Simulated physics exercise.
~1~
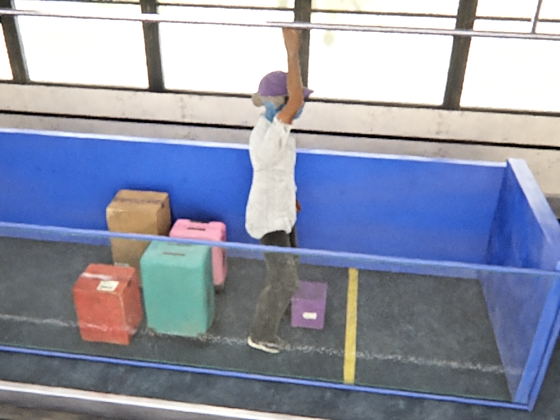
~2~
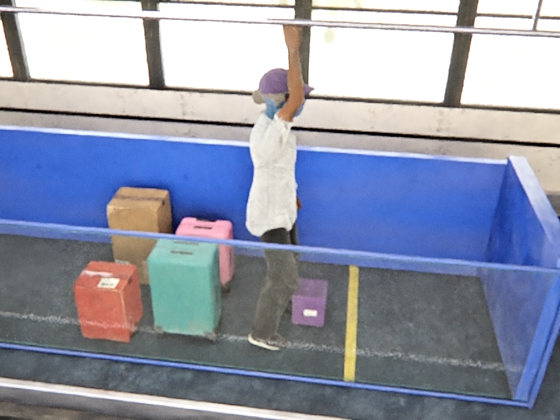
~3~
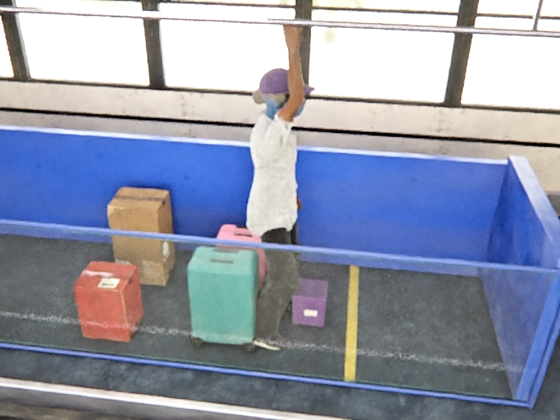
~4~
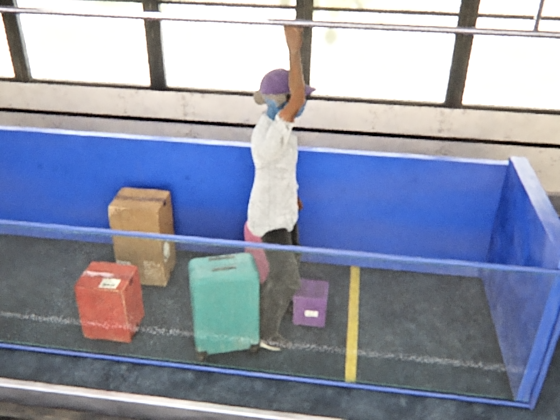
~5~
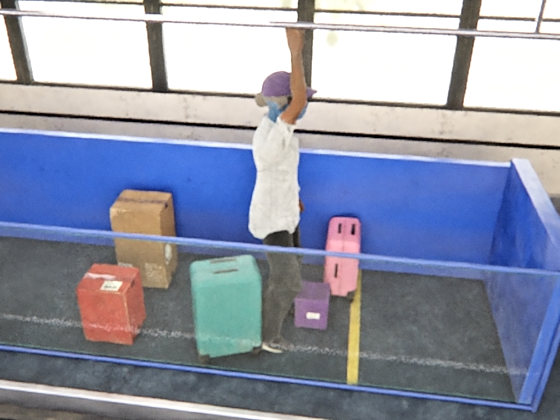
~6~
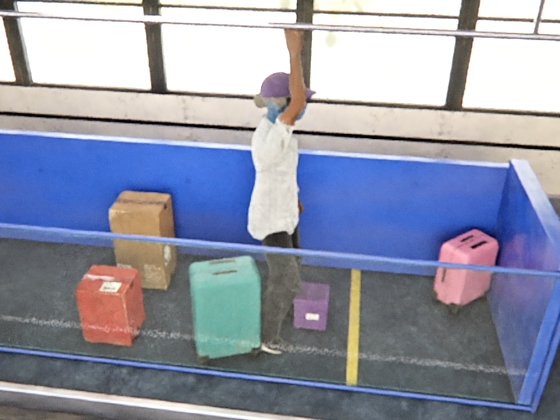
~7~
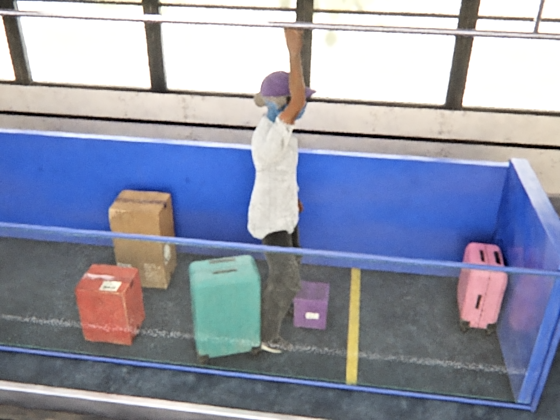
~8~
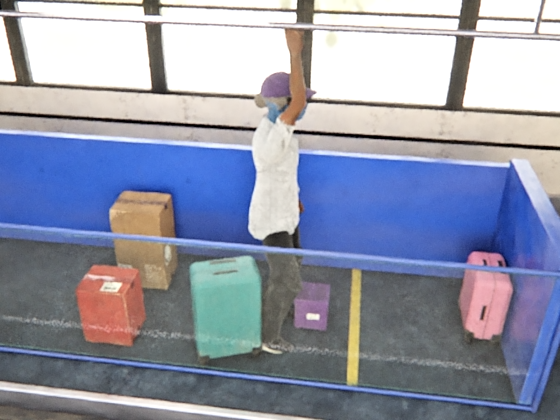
At first, a passenger in a purple cap and white shirt grips an overhead bar in a blue-walled bay, with a red pack, a brown bag, teal and pink cases and a purple tub nearby. The teal case rolls right and comes to rest upright beside the passenger's legs. The pink case rolls behind the passenger, emerges on the other side and crosses the yellow line. It continues toward the right wall, turning as it goes, then drifts slightly nearer. It ends upright by that wall, while everything else remains short of the line.
